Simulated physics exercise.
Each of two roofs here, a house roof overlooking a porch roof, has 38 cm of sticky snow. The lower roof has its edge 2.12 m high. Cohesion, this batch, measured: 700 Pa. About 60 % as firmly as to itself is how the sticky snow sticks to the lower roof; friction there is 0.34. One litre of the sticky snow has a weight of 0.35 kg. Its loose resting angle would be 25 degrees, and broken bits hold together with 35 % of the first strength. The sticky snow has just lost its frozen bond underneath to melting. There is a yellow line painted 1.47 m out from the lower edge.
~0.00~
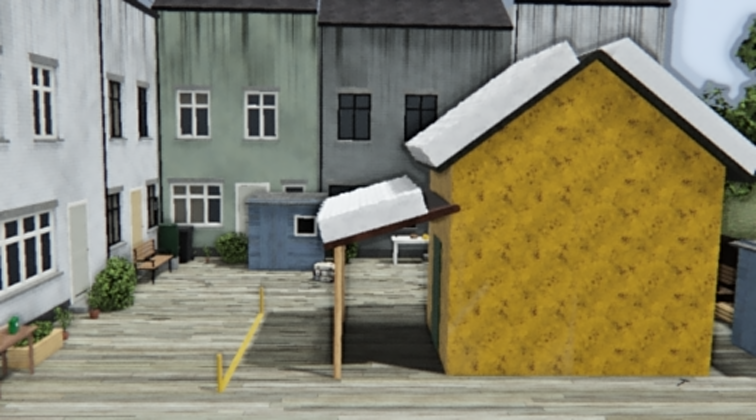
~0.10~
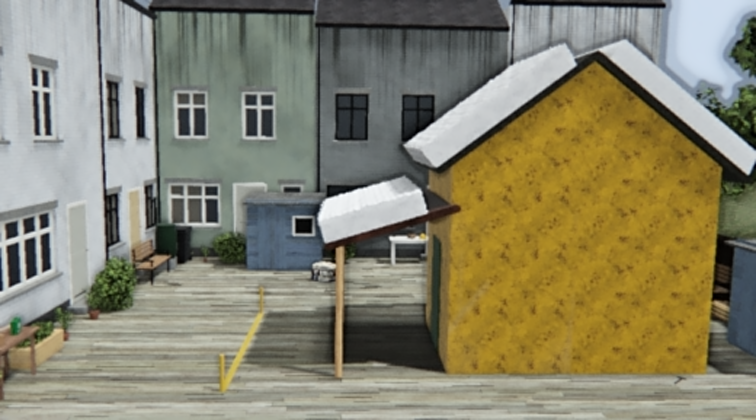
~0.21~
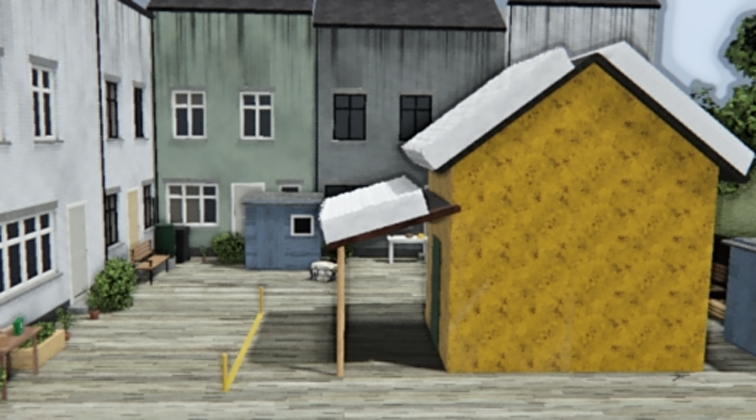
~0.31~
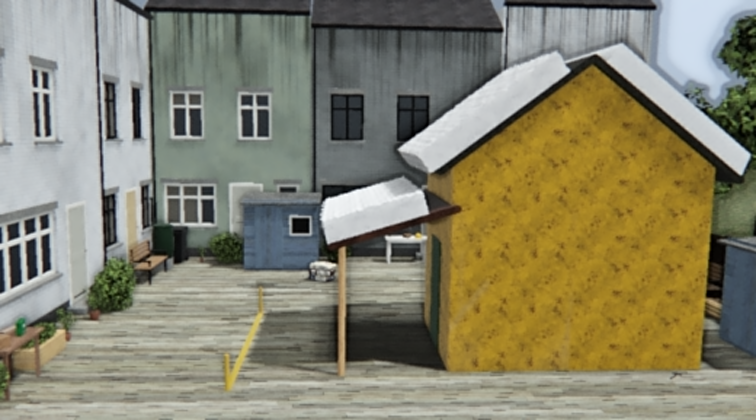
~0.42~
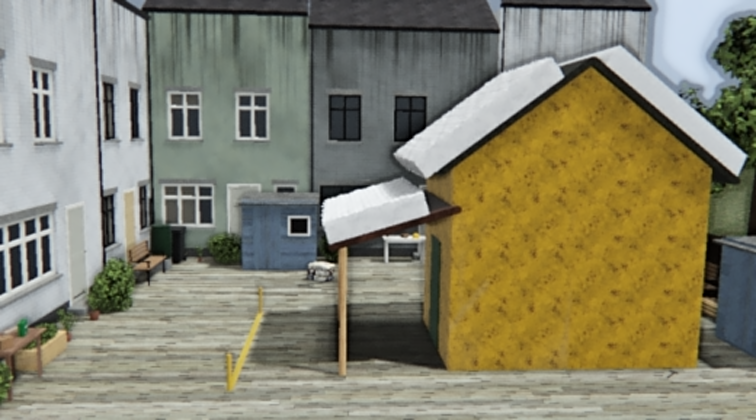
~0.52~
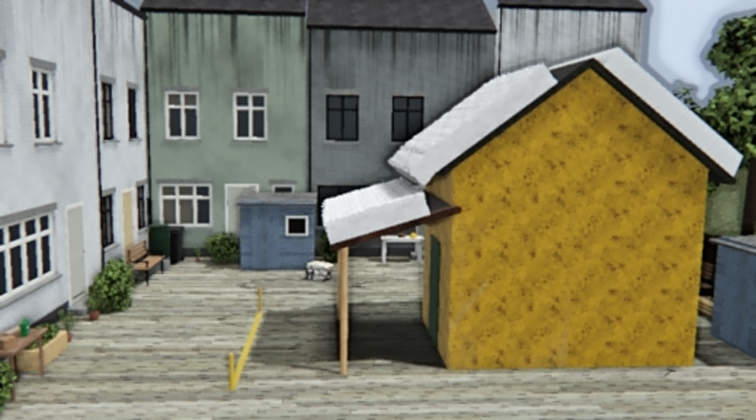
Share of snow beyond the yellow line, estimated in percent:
Approximately 17 percent.
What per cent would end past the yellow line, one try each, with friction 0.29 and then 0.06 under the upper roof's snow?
First try 30 per cent, second try 40 per cent.
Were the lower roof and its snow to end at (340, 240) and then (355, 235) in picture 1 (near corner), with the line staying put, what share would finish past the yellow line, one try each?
Respectively 20 % and 25 %.
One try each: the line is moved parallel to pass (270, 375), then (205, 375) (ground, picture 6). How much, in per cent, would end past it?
The first line gives 35 in a hundred and the second 8 in a hundred.
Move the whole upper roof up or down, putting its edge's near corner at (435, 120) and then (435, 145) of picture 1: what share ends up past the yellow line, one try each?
Around 45 percent, then around 35 percent.
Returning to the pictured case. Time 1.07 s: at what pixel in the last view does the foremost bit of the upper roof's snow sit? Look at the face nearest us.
(365, 195) or thereabouts.
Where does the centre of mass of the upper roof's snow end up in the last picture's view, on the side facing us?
Pretty much at (296, 314), I'd say.
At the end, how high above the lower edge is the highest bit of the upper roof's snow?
Some 0.8 m.
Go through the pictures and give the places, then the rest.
In the first picture, foremost bit of the sticky snow at (435, 145).
In the second picture, foremost bit of the sticky snow at (434, 146), its middle shifted 1.3 cm.
In the third picture, foremost bit of the sticky snow at (433, 168), its middle shifted 5.1 cm, 2 % of it past the upper edge, in one piece.
In the fourth picture, foremost bit of the sticky snow at (430, 161), its middle shifted 12 cm, 5 % of it past the upper edge, in one piece.
In the fifth picture, foremost bit of the sticky snow at (426, 168), its middle shifted 21 cm, 8 % of it past the upper edge, in one piece.
In the sixth picture, foremost bit of the sticky snow at (419, 166), its middle shifted 33 cm, 13 % of it past the upper edge, cracking.
After 1.07 s, none is below the lower edge and 0 % is past the line.
After 1.71 s, none is below the lower edge and 0 % is past the line.
After 2.36 s, 39 % is below the lower edge and 5 % is past the line.
After 3.00 s, 54 % is below the lower edge and 17 % is past the line.
After 4.60 s, 68 % is below the lower edge and 17 % is past the line.
